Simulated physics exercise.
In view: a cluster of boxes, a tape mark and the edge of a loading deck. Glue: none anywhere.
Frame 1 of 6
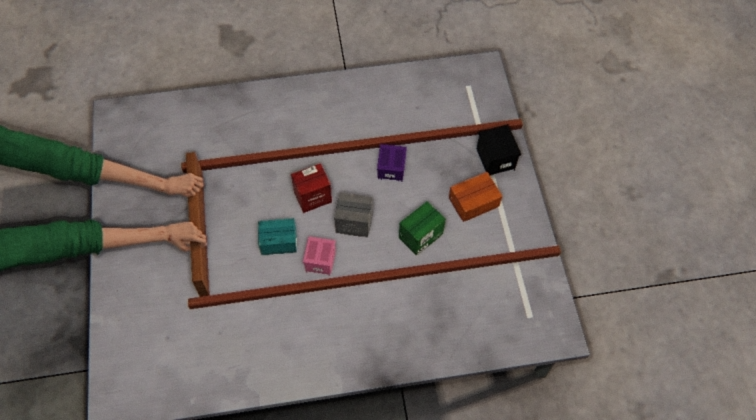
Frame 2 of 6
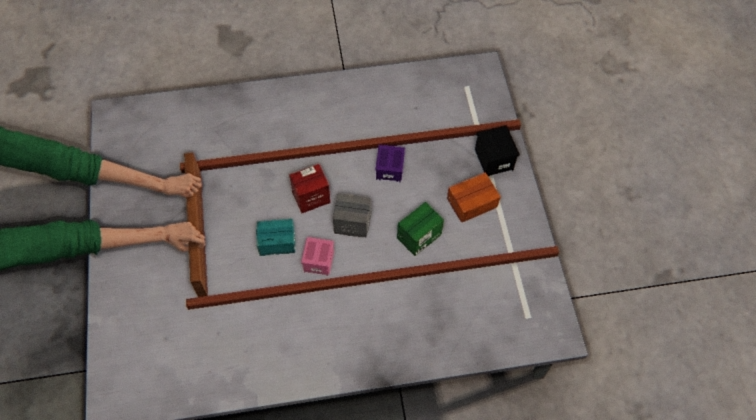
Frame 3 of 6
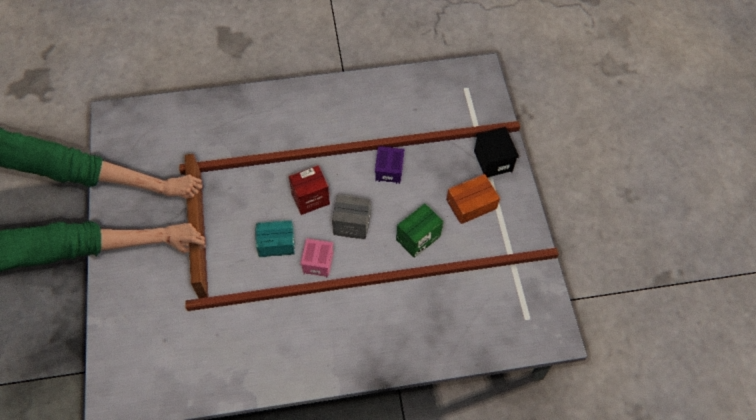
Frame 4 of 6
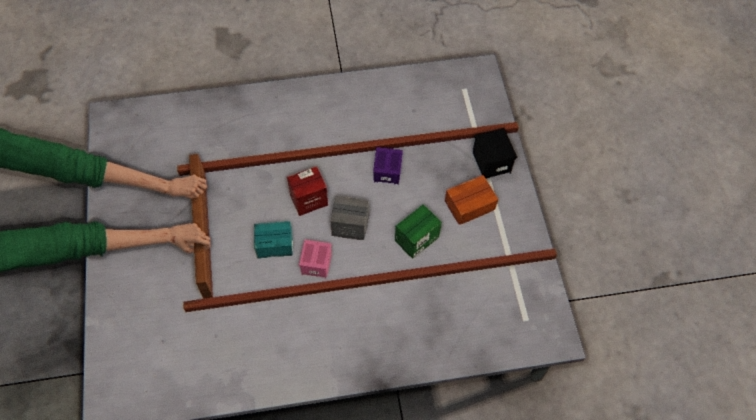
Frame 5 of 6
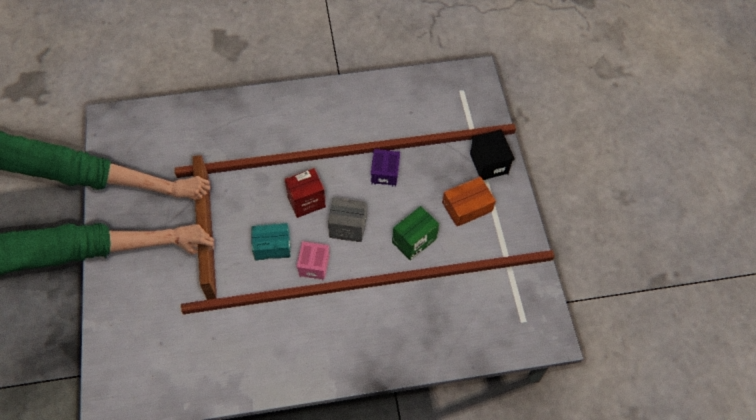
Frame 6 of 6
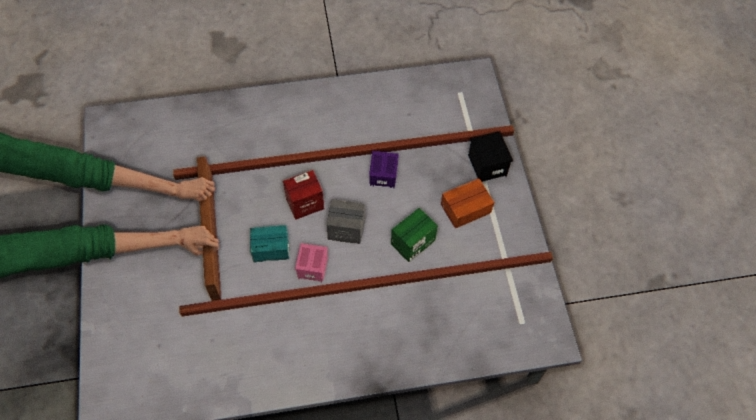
Two hands resting on a wooden plank, then nudging it slightly right between two rails, short of the scattered coloured boxes.
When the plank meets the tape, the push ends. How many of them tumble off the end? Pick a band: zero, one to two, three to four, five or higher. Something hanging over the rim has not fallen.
Band: Three to four.
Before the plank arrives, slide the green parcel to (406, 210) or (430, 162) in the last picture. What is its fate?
Well, in both cases in turn, the green parcel does not stay and then does not stay.
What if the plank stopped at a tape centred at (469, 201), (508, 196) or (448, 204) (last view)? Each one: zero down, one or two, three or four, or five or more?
Taking the places in the order asked: 1 or 2, then three to four, then either one or two.
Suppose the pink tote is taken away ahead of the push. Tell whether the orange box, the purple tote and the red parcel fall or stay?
Here's how it goes: The orange box is gone, the purple tote hangs on, and the red parcel hangs on.
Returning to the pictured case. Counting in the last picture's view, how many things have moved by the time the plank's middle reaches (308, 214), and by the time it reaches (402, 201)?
First 4, after that 7.
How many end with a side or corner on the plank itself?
It is in contact with 4.
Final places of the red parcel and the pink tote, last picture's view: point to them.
The red parcel at (501, 172), the pink tote at (520, 239).
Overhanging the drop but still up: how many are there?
That adds up to 0.
A little later, none off yet; black tote at rest near (489, 158); orange box at rest near (467, 203); green parcel at rest near (414, 235).
Next, none off yet; black tote at rest near (489, 158); orange box at rest near (467, 203); green parcel shifted a little near (426, 237).
Later still, none off yet; black tote at rest near (489, 158); orange box shifted about its own width near (529, 195); green parcel shifted well along near (497, 228).
When it is over, the number that fall off is three or four; down, grey box, green parcel, orange box and black tote.
